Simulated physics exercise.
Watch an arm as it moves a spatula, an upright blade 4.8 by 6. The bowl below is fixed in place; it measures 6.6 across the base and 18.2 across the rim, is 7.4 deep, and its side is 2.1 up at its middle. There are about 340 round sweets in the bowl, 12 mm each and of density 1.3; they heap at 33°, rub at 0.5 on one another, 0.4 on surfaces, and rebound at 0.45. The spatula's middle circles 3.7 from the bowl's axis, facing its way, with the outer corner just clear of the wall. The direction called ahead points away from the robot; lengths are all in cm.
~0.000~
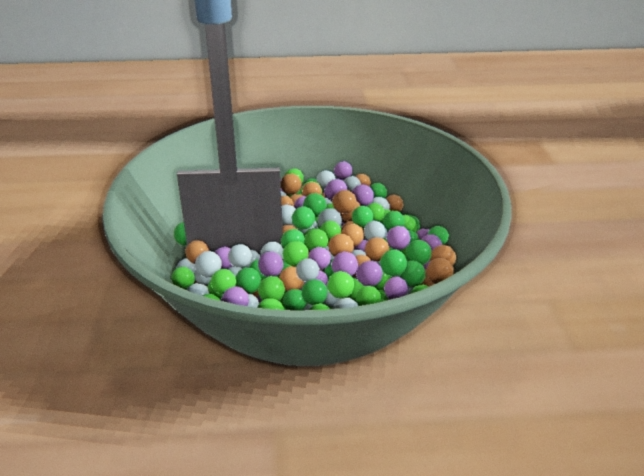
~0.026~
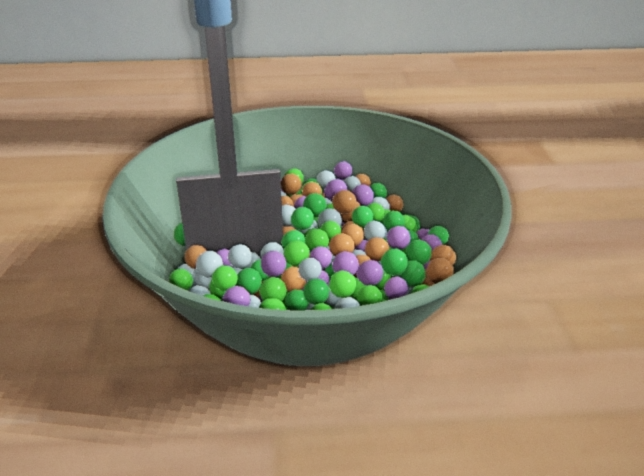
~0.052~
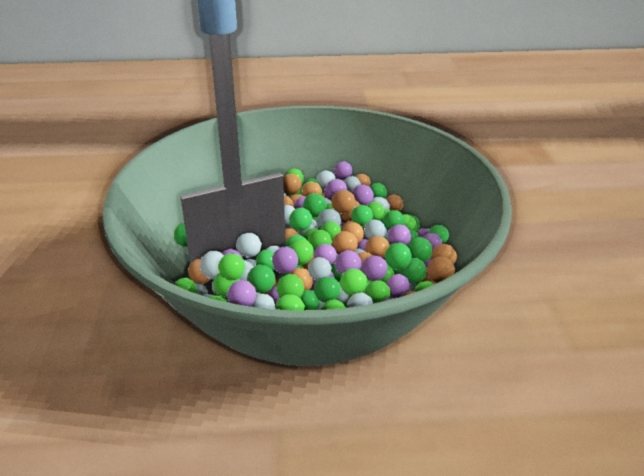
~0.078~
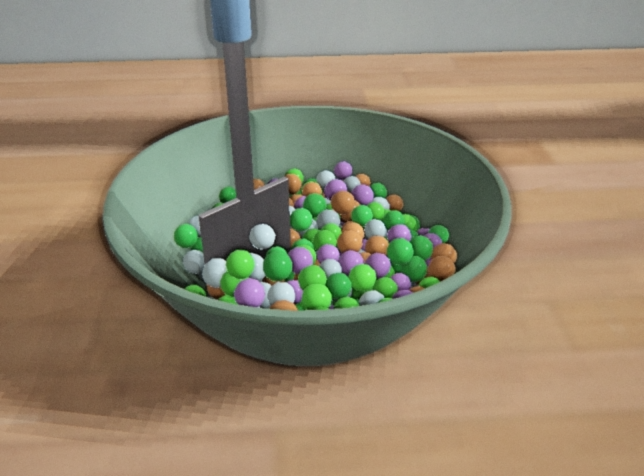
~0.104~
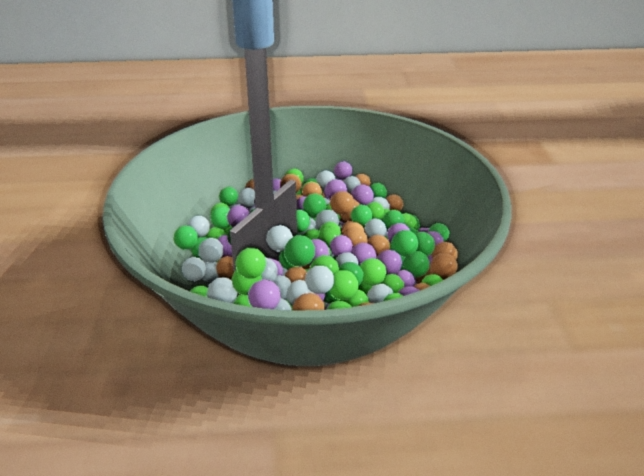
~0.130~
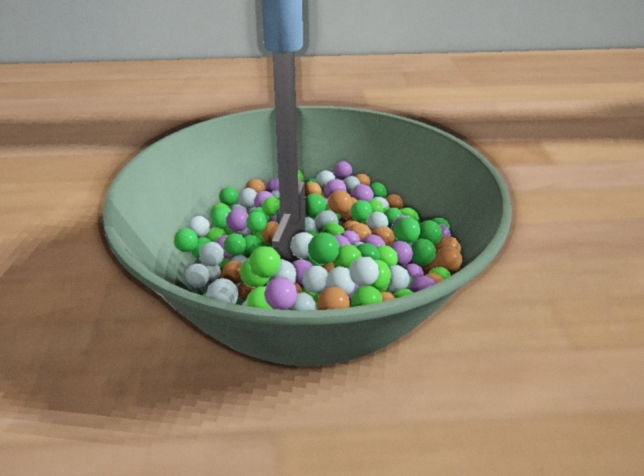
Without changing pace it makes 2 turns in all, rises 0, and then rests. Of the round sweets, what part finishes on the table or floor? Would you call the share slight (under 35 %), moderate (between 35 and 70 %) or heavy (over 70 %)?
I would call it slight.
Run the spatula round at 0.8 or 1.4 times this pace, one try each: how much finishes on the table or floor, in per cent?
Estimates in order: Some 20 % and some 40 %.
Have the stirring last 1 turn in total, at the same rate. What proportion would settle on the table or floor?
It would be around 15 percent.
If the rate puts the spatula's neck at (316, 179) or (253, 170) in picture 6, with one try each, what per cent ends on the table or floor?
It comes to roughly 40 per cent and then 10 per cent.
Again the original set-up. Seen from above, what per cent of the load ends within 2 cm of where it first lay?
Near 5 % of the pieces.
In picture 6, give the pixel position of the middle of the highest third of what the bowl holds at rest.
About (239, 290).
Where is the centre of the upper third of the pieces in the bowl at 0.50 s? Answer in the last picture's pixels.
I'd point to somewhere close to (197, 195).
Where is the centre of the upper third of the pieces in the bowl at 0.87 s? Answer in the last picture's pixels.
Around (359, 165).
By 0.50 s, 328° round, highest piece 10 above the table; 302 in the bowl, 23 on the table or floor, 13 in flight or on the tool.
By 0.87 s, 220° round, highest piece 10 above the table; 270 in the bowl, 59 on the table or floor, 9 in flight or on the tool.
By 1.25 s, 0° round, highest piece 7 above the table; 256 in the bowl, 81 on the table or floor, 1 in flight or on the tool.
By 1.95 s, 0° round, highest piece 7 above the table; 256 in the bowl, 82 on the table or floor.
Final count, 256 in the bowl, 82 on the table or floor. That is 24 % on the table or floor.
